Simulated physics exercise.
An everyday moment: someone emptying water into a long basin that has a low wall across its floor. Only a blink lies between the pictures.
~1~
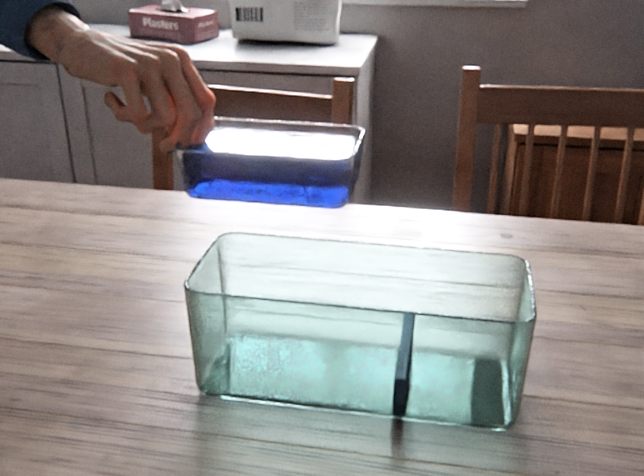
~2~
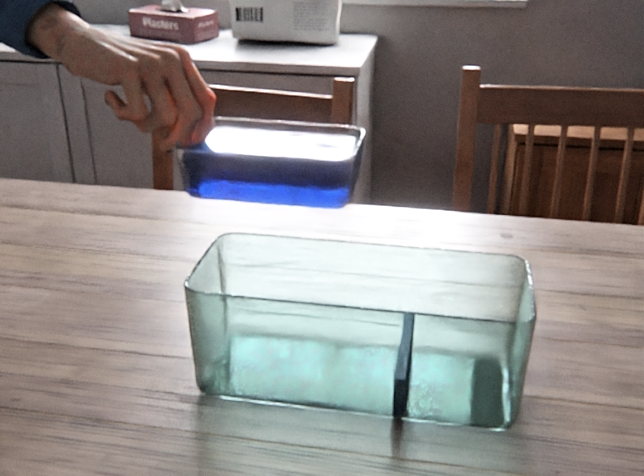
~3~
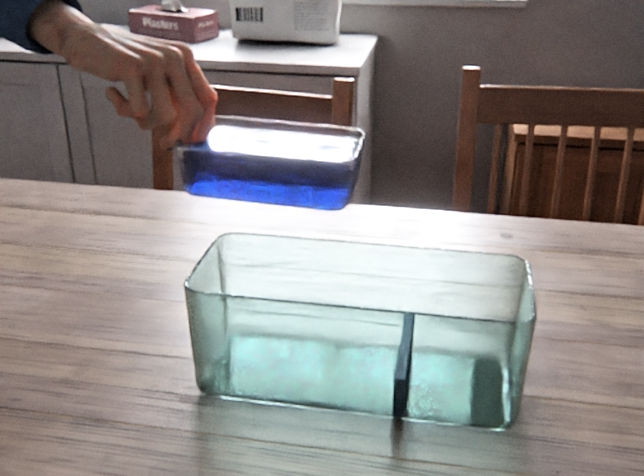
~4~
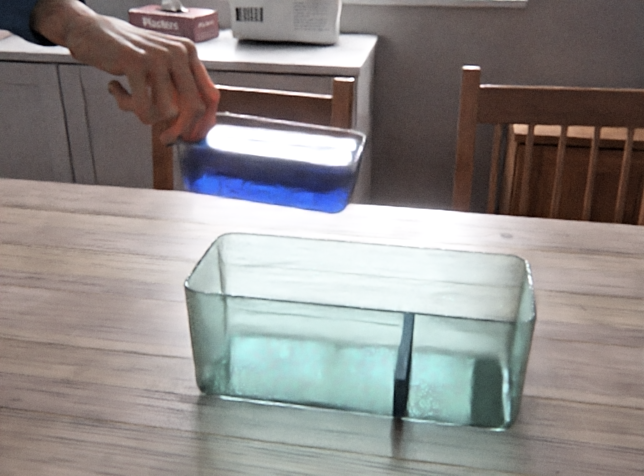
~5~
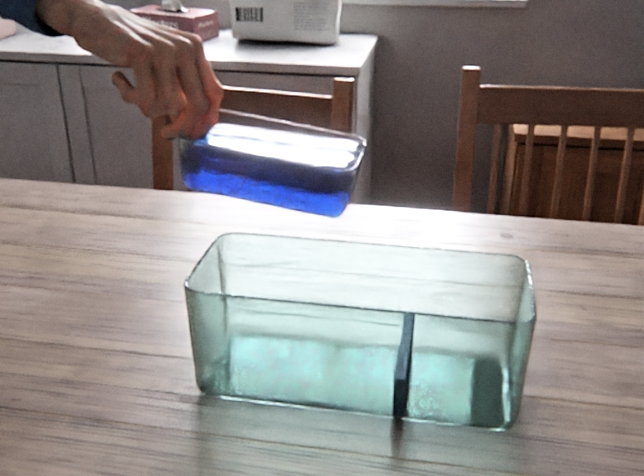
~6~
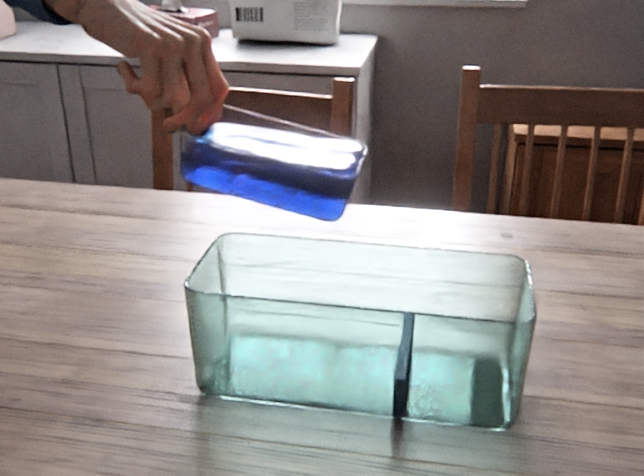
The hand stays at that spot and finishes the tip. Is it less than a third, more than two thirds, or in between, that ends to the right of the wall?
The share right of the wall is between a third and two thirds.
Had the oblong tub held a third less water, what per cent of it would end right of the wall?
It comes to 40 per cent or so.
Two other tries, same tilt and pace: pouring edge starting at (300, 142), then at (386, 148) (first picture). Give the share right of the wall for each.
Near 5 % and 70 %.
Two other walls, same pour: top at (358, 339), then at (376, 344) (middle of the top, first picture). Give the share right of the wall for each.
First some 80, then 75 per cent.
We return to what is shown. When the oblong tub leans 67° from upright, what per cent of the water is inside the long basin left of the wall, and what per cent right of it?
The left part 5 per cent, the right part 30.
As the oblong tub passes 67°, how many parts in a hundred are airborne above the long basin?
Near 45 %.
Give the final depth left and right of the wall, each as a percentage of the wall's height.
The left part 20 per cent, the right part 60.
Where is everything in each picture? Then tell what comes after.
The first frame shows tilt 0°; pouring edge (359, 145); surface from (194, 139) to (357, 150); the long basin's rim runs from (202, 260) to (532, 290); the wall's top is at (405, 345).
The second frame shows tilt 1°; pouring edge (359, 146); surface from (195, 139) to (357, 150).
The third frame shows tilt 2°; pouring edge (360, 148); surface from (195, 138) to (357, 151).
The fourth frame shows tilt 5°; pouring edge (360, 152); surface from (195, 137) to (359, 153).
The fifth frame shows tilt 8°; pouring edge (361, 157); surface from (196, 136) to (360, 155).
The sixth frame shows tilt 12°; pouring edge (361, 164); surface from (197, 135) to (362, 157).
A moment on, the oblong tub is tipped part way and 20 per cent is still to pour, 5 is left of the wall and 30 right of it.
Next, the oblong tub is tipped on its side and 4 per cent is still to pour, 29 is left of the wall and 59 right of it.
Then the oblong tub is tipped on its side and 0 per cent is still to pour, 34 is left of the wall and 58 right of it.
Later the oblong tub is tipped on its side and 0 per cent is still to pour, 35 is left of the wall and 58 right of it.
Finally, 35 per cent lies left of the wall, 58 right of it and 7 outside.
